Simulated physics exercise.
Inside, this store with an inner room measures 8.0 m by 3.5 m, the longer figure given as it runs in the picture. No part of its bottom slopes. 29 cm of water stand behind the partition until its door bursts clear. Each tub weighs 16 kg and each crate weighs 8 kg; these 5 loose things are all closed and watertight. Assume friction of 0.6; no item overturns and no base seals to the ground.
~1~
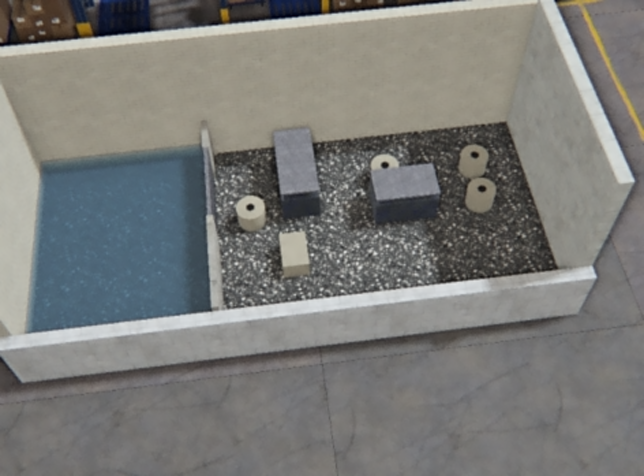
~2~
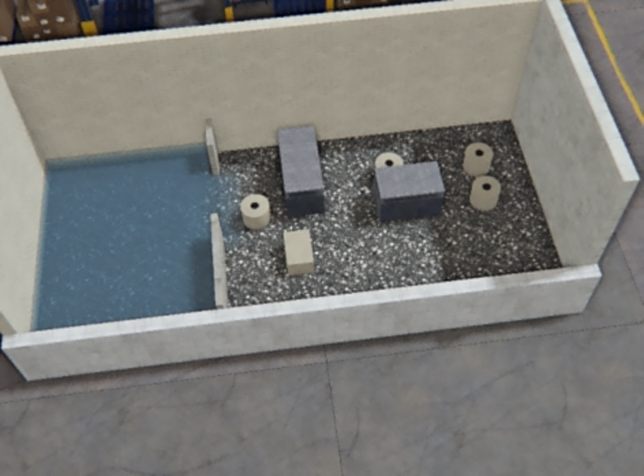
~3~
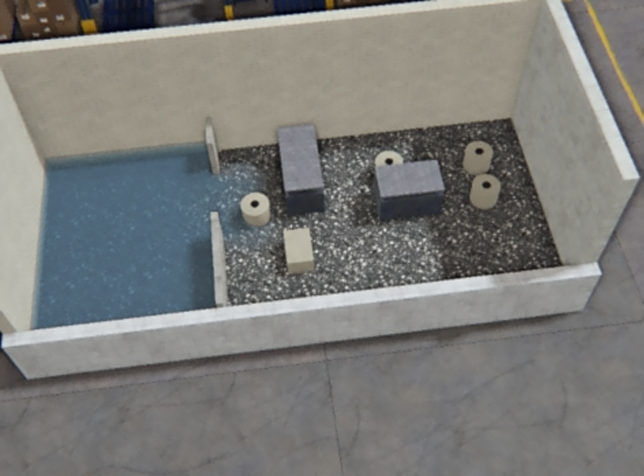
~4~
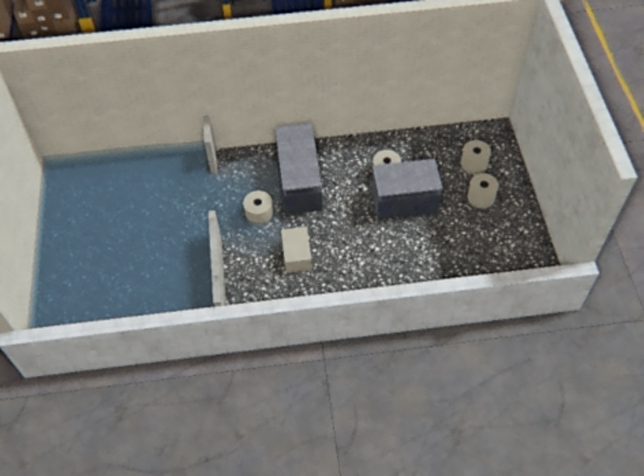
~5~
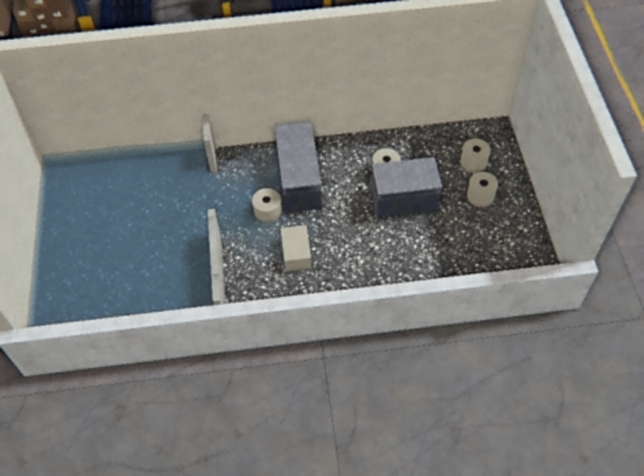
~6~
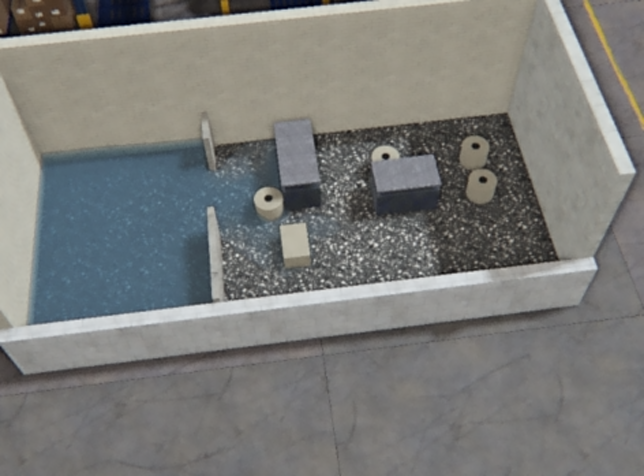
Water spreads right through a gap in the inner wall and slightly shifts one tub.
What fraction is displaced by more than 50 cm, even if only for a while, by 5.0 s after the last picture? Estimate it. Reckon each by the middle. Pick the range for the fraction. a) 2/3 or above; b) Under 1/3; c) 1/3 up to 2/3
1/3 up to 2/3.
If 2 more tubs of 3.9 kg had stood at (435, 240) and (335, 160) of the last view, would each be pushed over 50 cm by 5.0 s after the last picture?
One by one: Bigger shift, smaller shift.
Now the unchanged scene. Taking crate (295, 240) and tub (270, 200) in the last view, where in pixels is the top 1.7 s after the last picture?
Approx. (368, 256); approx. (329, 250).
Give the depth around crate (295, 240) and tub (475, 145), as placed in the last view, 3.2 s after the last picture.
First about 5 cm, second about 3 cm.
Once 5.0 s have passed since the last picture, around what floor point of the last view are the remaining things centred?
Close to (457, 208).
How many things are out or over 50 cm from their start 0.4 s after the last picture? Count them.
By that time the total stands at 0.
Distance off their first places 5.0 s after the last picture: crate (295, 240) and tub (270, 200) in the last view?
Taking them in the order asked, 350 cm and then 250 cm.
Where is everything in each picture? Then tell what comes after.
The first picture shows a tub at (250, 208), on the bottom; a tub at (475, 155) rests on the ground; 9.6 m2 under water; 0 of 5 have shifted.
The second picture shows a tub at (255, 206), on the bottom; a tub at (479, 153) rests on the ground; 10.2 m2 under water; 0 of 5 have shifted.
The third picture shows a tub at (255, 204), on the bottom; a tub at (479, 152) rests on the ground; water covers 10.8 m2; 0 of 5 have shifted.
The fourth picture shows a tub at (258, 202) rests on the ground, 8 cm from its start; a tub at (477, 151), on the bottom; water covers 11.4 m2; 1 of 5 have shifted.
The fifth picture shows a tub at (266, 200), on the bottom, 23 cm from its start; a tub at (477, 149), on the bottom; water covers 11.8 m2; 1 of 5 have shifted.
The sixth picture shows a tub at (268, 199), on the bottom, 27 cm from its start; a tub at (476, 146) rests on the ground; water covers 12.3 m2; 1 of 5 have shifted.
Then, 0.4 s after the last picture 0 of 5 are over 50 cm from their spots; 0 afloat.
Then, 1.7 s after the last picture 2 of 5 are over 50 cm from their spots; 0 afloat.
Then, 3.2 s after the last picture 2 of 5 are over 50 cm from their spots; 1 afloat.
Then, 5.0 s after the last picture 2 of 5 are over 50 cm from their spots, and 2 have been at some point; 1 afloat.
